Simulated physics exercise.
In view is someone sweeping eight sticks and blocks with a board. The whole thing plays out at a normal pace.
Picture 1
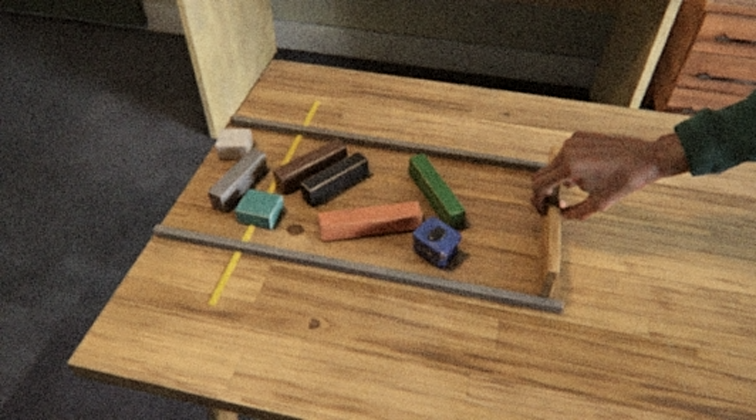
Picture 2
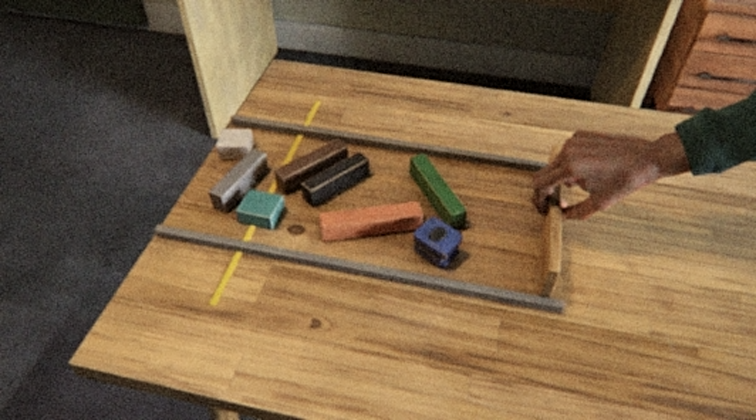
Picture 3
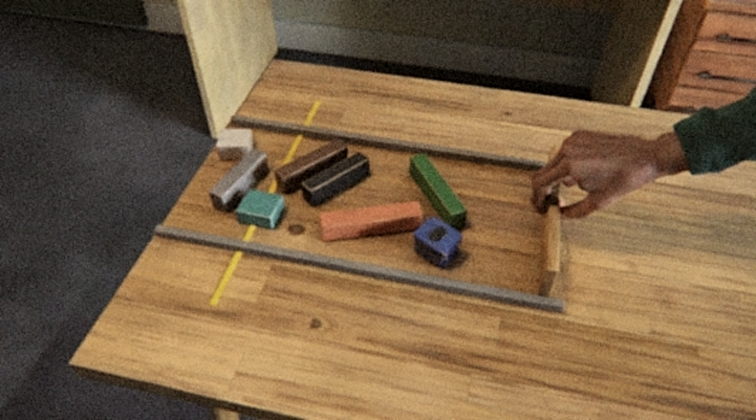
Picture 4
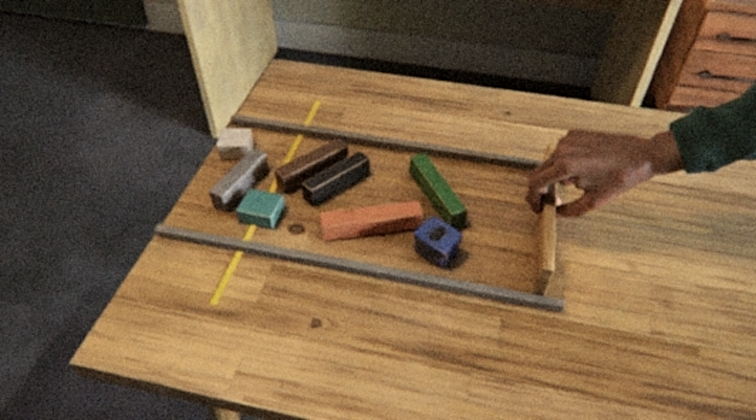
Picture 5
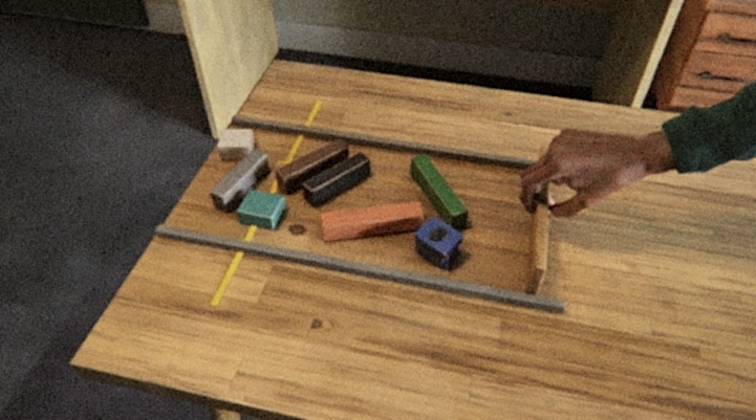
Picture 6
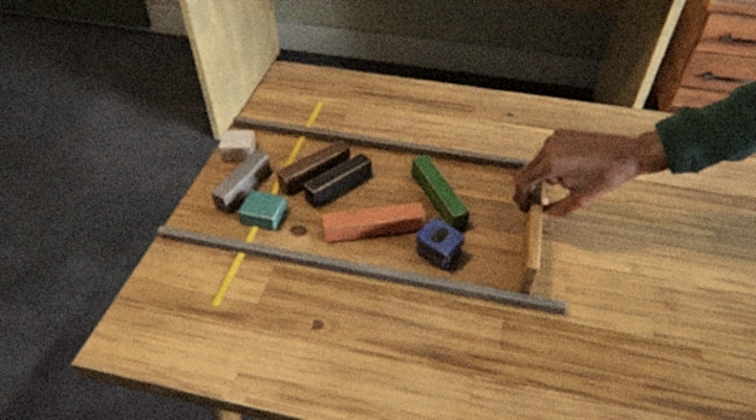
On a wooden tabletop seen from above at an angle, two grey rails run across the surface, with a yellow tape line toward the left. Between them lie a white block, a grey bar, a turquoise block, brown and black sticks, an orange bar, a green bar and a blue case. From the right, a hand in a dark green sleeve slides an upright board slightly left, the other pieces staying put.
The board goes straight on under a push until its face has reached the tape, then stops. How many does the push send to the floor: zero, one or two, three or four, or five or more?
The table loses no piece at all.
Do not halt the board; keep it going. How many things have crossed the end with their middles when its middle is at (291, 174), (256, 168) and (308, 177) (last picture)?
Taking the places in turn, the counts are 0, 2 and 0.
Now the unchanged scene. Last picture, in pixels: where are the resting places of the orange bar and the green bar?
Orange bar at about (214, 206), green bar at about (278, 159).
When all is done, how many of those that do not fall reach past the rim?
Count: 3.
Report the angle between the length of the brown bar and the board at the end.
It measures close to 0 degrees.
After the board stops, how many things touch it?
That would be 3 of them.
Soon after, none off yet; white block at rest near (238, 146); grey bar at rest near (242, 181); turquoise block at rest near (263, 210).
After that, none off yet; white block at rest near (238, 146); grey bar displaced a little near (232, 172); turquoise block displaced about its own width near (243, 189).
In the end, the number that fall off is zero.
